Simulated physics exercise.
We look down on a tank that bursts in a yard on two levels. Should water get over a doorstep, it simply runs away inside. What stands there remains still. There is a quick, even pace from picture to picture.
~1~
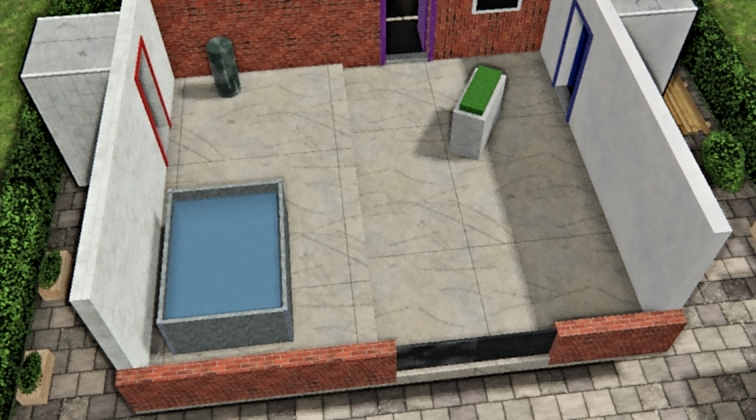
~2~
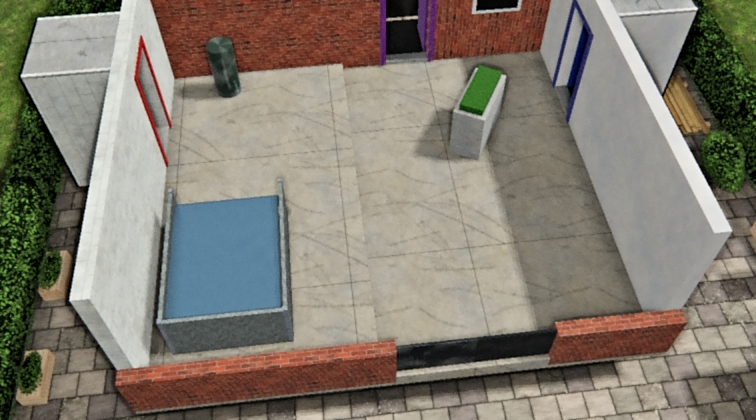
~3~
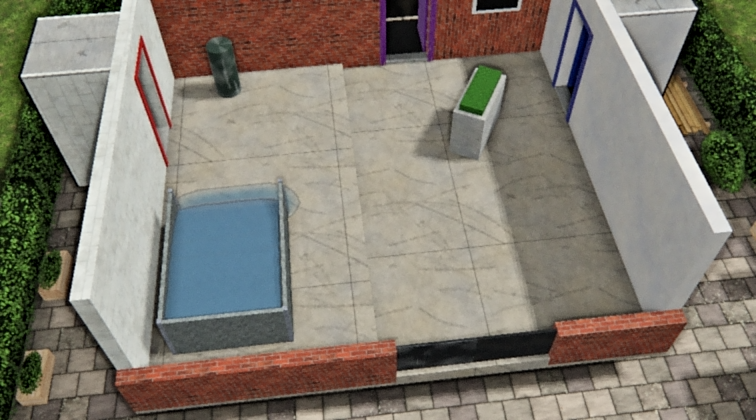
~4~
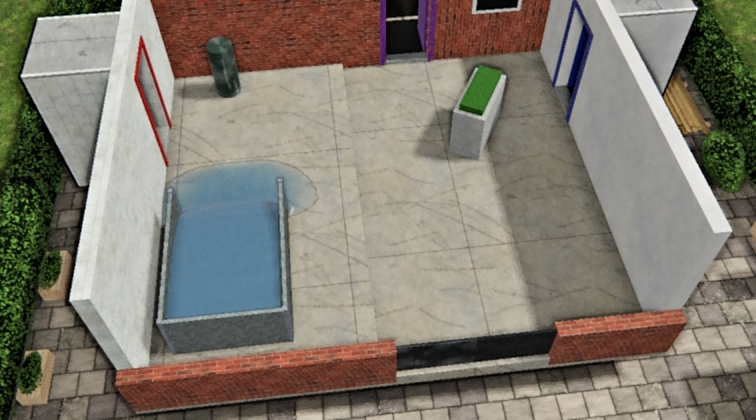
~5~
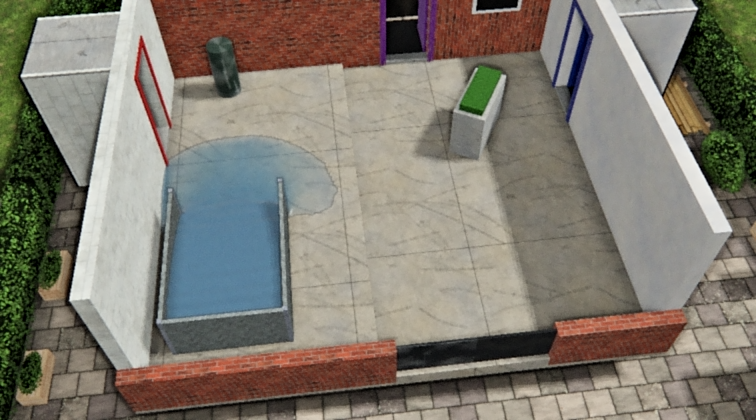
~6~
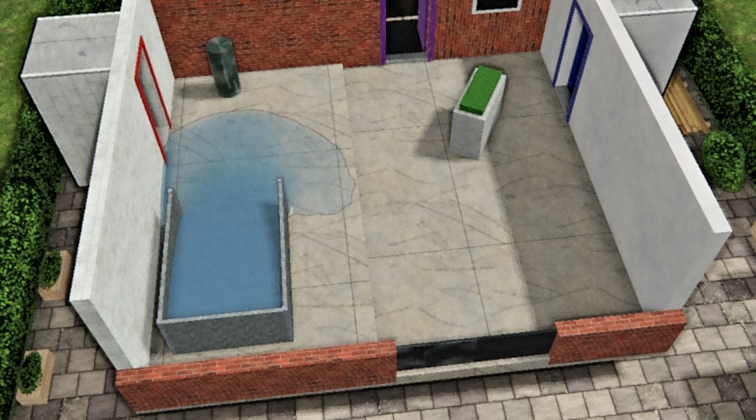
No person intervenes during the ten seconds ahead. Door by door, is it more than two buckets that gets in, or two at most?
As I see it, the red door will let through over two buckets. The purple door will let through over two buckets. The blue door will let through over two buckets.
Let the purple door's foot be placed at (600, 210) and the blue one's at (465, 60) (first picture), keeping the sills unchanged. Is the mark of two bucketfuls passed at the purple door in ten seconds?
Well, the purple one never reaches the limit, I reckon.
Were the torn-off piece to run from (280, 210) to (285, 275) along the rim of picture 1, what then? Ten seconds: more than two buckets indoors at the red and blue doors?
In brief: Red remains below and blue exceeds the mark.
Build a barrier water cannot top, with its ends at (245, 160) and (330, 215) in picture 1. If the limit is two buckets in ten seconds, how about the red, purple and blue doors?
The red door exceeds the limit, the purple door remains under the limit, the blue door exceeds the limit.
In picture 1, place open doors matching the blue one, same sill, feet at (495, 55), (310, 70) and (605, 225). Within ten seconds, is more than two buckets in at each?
First ends up above, second ends up above, third ends up below.
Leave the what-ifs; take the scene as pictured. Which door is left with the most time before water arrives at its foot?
My pick is the blue door.
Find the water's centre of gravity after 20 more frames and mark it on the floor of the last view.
I'd point to (284, 137).
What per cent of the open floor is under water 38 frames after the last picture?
It comes out near 80 percent.
A moment on, water covers 30 % of the floor; the red door under two buckets in, the purple door not reached, the blue door not reached.
Next, water covers 35 % of the floor; the red door over two buckets in, the purple door wet at the sill, nothing in, the blue door not reached.
Then, water covers 45 % of the floor; the red door over two buckets in, the purple door over two buckets in, the blue door not reached.
Later, water covers 80 % of the floor; the red door far over two buckets in, the purple door over two buckets in, the blue door far over two buckets in.
In the end, water covers 95 % of the floor; the red door far over two buckets in, the purple door over two buckets in, the blue door far over two buckets in.
